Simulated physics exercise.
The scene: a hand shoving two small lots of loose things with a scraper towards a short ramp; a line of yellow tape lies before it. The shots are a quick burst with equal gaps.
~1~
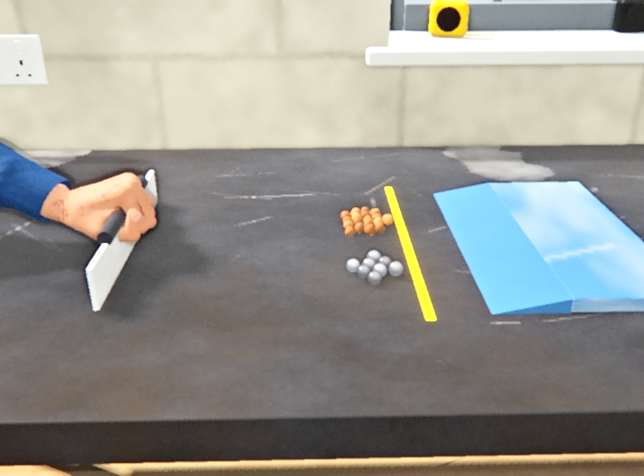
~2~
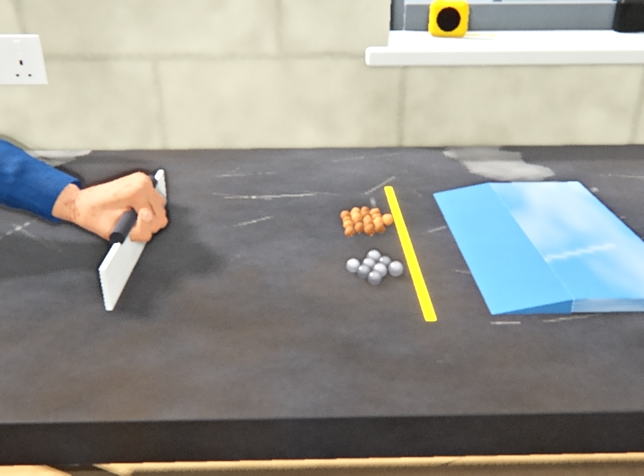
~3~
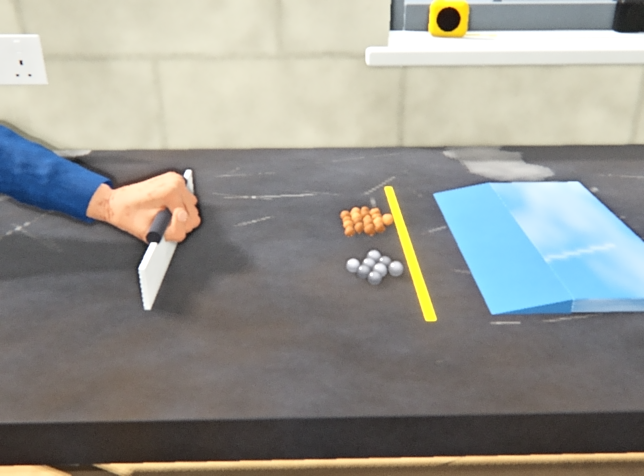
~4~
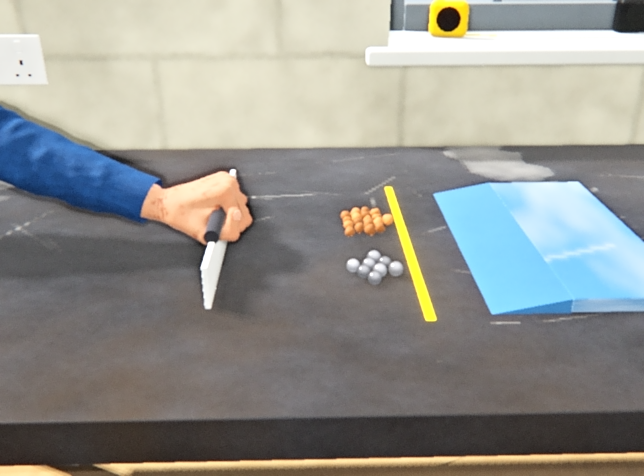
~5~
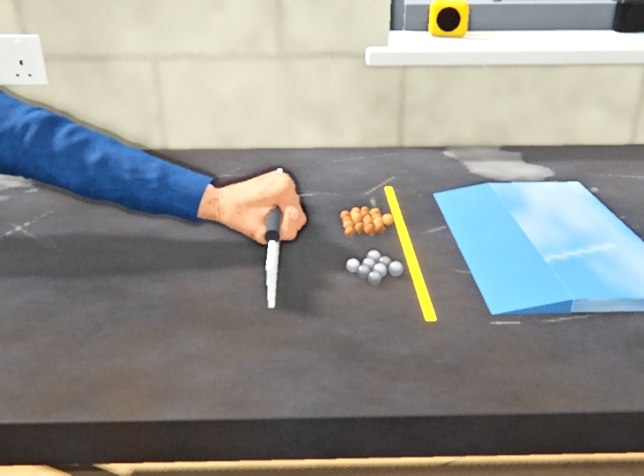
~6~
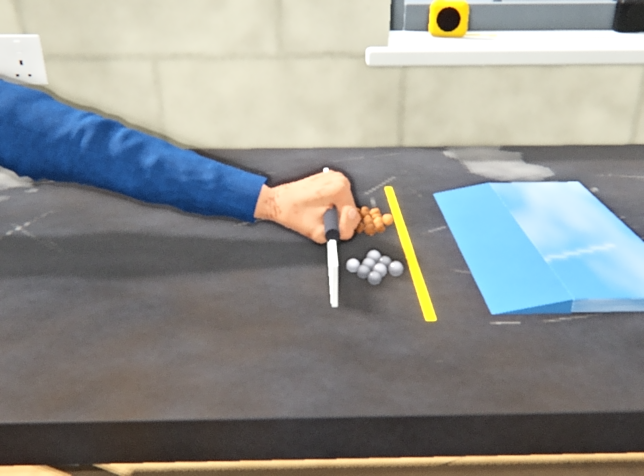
The video shows a hand in a blue sleeve sliding a scraper rightward across a dark worktop, reaching small groups of brown and grey balls beside a yellow tape line, with a blue ramp on the right.
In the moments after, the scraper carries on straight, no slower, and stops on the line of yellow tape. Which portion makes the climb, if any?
In the end the near portion reaches the top with some, and the far portion reaches the top with some.
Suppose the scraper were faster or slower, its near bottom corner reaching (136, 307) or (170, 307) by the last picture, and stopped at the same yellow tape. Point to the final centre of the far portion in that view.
Around (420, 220) in the first try, (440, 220) in the second.
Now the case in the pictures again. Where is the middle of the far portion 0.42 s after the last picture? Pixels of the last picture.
At about (558, 215).
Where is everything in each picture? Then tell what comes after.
The first picture shows scraper near (98, 280), at rest; yellow tape near (390, 192); top of the ramp near (567, 290); near portion near (380, 270), a few steel balls; far portion near (368, 221), a few hazelnuts.
The second picture shows scraper near (111, 280); far portion near (368, 221).
The third picture shows scraper near (149, 279); near portion near (380, 270).
The fourth picture shows scraper near (209, 278); far portion near (368, 221).
The fifth picture shows scraper near (271, 277); near portion near (380, 270).
The sixth picture shows scraper near (334, 276); yellow tape near (390, 192); top of the ramp near (567, 290); near portion near (380, 270); far portion near (368, 221).
Then, 0.06 s on from there, scraper still moving, near (386, 208); near portion the whole lot short of the ramp; far portion the whole lot short of the ramp.
Then, 0.14 s on from there, scraper stopped at the yellow tape; near portion the bulk on the ramp, a little short of the ramp; far portion near a third on the ramp, near two thirds short of the ramp.
Then, 0.42 s on from there, scraper stopped at the yellow tape; near portion the whole lot past the top; far portion the whole lot past the top.
In the end, scraper stopped at the yellow tape; near portion the whole lot past the top; far portion the whole lot past the top.
